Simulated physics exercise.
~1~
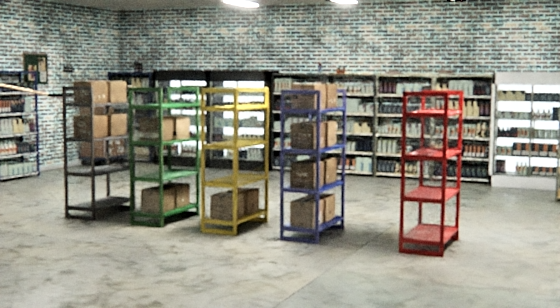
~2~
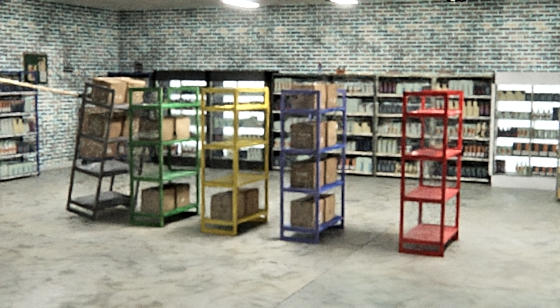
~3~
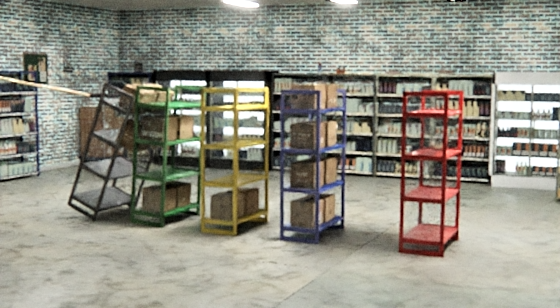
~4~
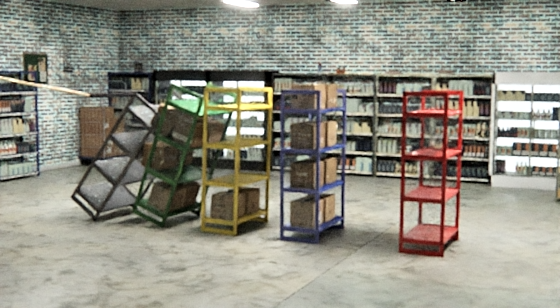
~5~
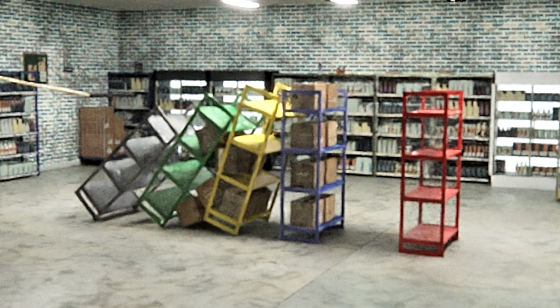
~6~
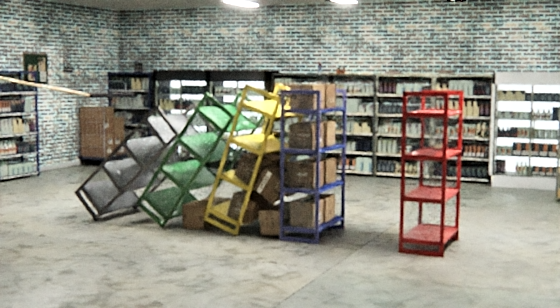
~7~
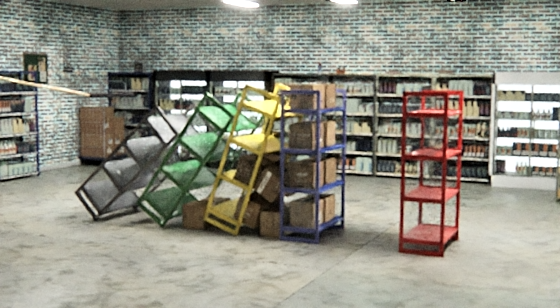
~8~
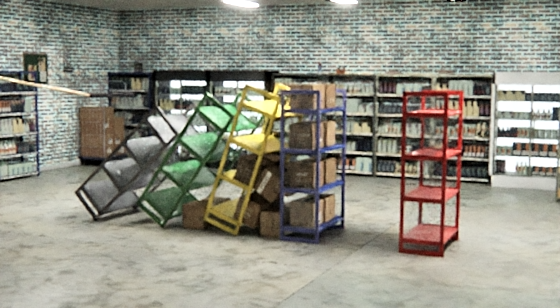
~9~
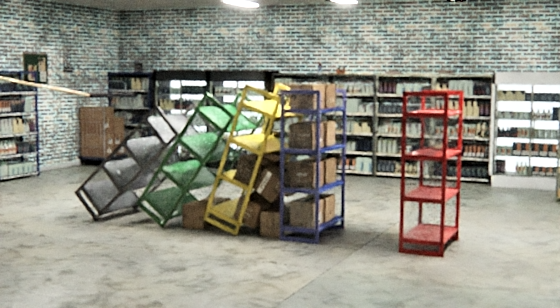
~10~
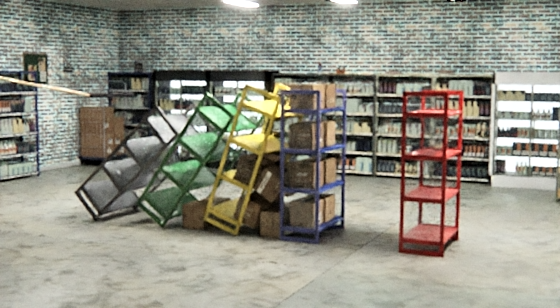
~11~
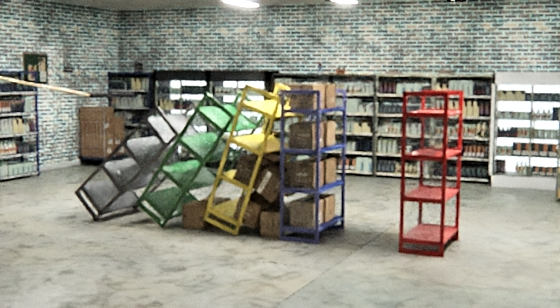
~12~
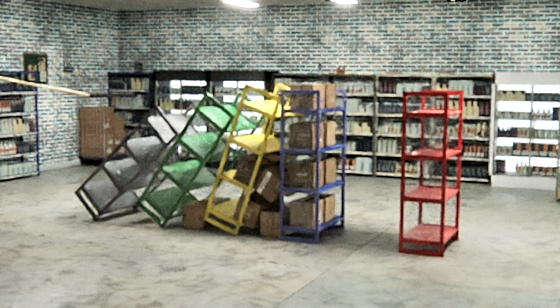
Shelving units toppling rightward in a row, grey into green into yellow, spilling boxes and coming to rest against an upright blue unit.
